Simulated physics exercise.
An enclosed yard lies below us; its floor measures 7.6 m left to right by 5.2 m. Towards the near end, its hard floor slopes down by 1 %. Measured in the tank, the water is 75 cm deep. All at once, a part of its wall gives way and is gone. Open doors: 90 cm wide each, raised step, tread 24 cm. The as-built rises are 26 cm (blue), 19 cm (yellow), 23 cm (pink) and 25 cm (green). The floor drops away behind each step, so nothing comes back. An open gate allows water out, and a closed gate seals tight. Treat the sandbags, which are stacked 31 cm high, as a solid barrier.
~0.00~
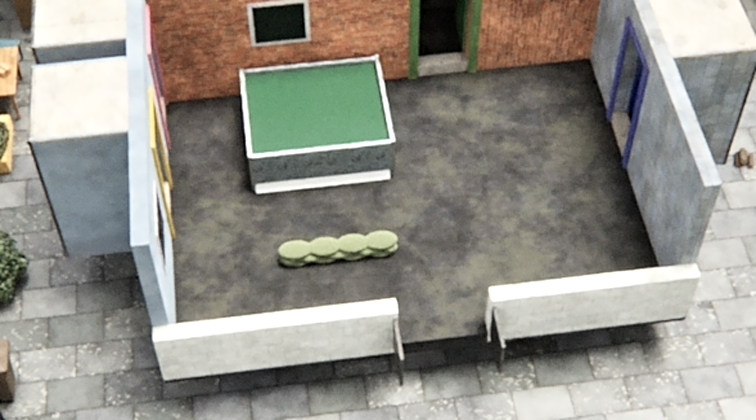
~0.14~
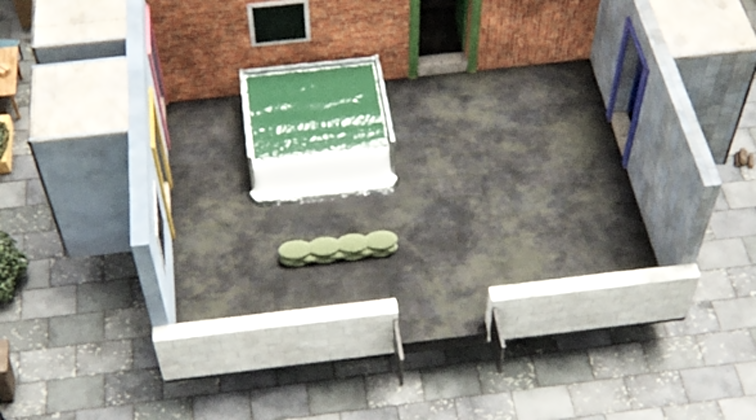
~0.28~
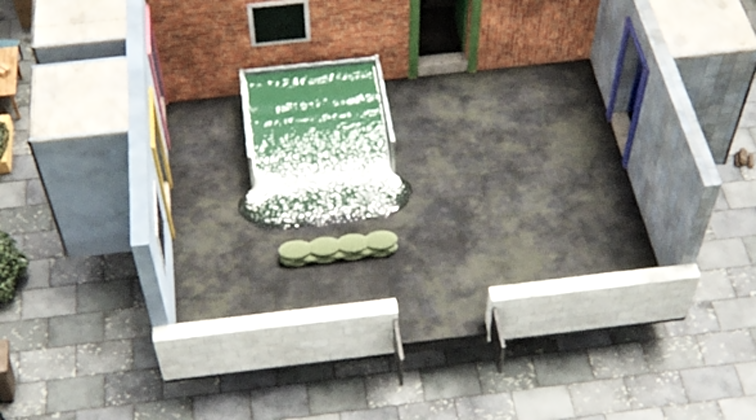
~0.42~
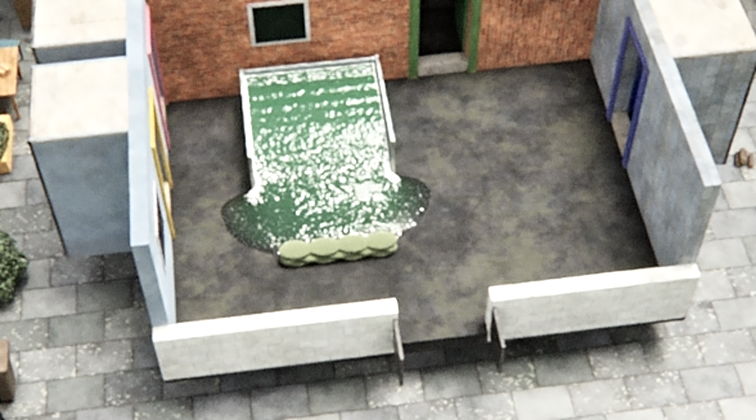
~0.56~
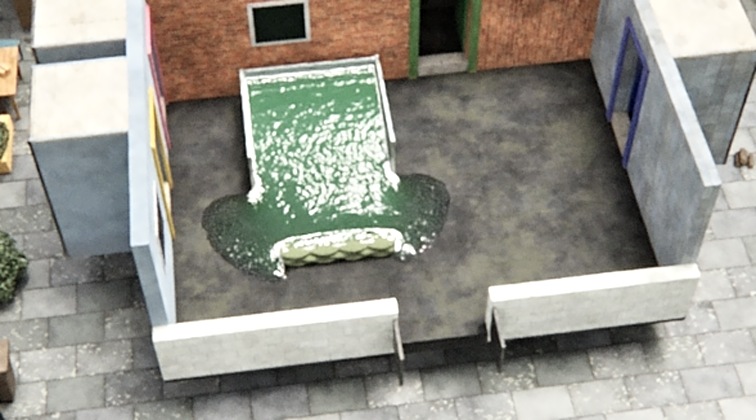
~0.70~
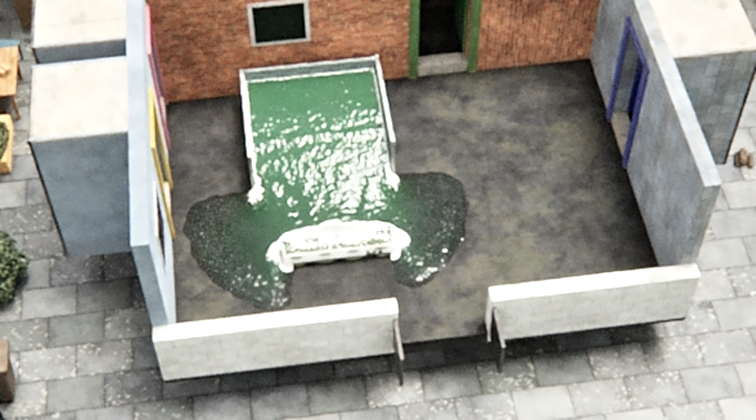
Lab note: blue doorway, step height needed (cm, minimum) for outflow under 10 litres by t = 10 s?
Approx. 8 cm.
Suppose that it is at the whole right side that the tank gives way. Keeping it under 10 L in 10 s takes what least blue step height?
Some 30 centimetres.
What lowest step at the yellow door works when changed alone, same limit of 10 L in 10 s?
At the yellow door you'd want roughly 14.5 cm.
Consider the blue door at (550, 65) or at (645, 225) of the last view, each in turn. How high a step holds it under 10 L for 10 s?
Around 11.5 and 16 cm respectively.
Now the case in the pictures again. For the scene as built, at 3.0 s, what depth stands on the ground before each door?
Depth (cm): Blue 0 / yellow 16 / pink 0 / green 0.
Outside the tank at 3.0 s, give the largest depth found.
Close to 34 centimetres.
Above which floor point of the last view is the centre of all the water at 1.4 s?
The centre of all the water is around (323, 193).
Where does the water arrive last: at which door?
That would be the green door.
After 1.4 s water covers 40 % of the floor, deepest (52 cm) near (331, 241); it has not reached the blue door.
After 3.0 s water covers 65 % of the floor, deepest (34 cm) near (654, 289); it has not reached the blue door.
After 10.0 s water covers 95 % of the floor, deepest (14 cm) near (390, 132); 7 cm at the blue door, 0 litres in over its 26 cm step.
At the blue door as built, the water arrived by 3.5 s and peaked near 13 cm at 4.2 s.
With a step of 7 cm, 17 litres would have come in within the 10 s; with 9.5 cm, 4 litres. So under 10 litres takes about 8 cm.
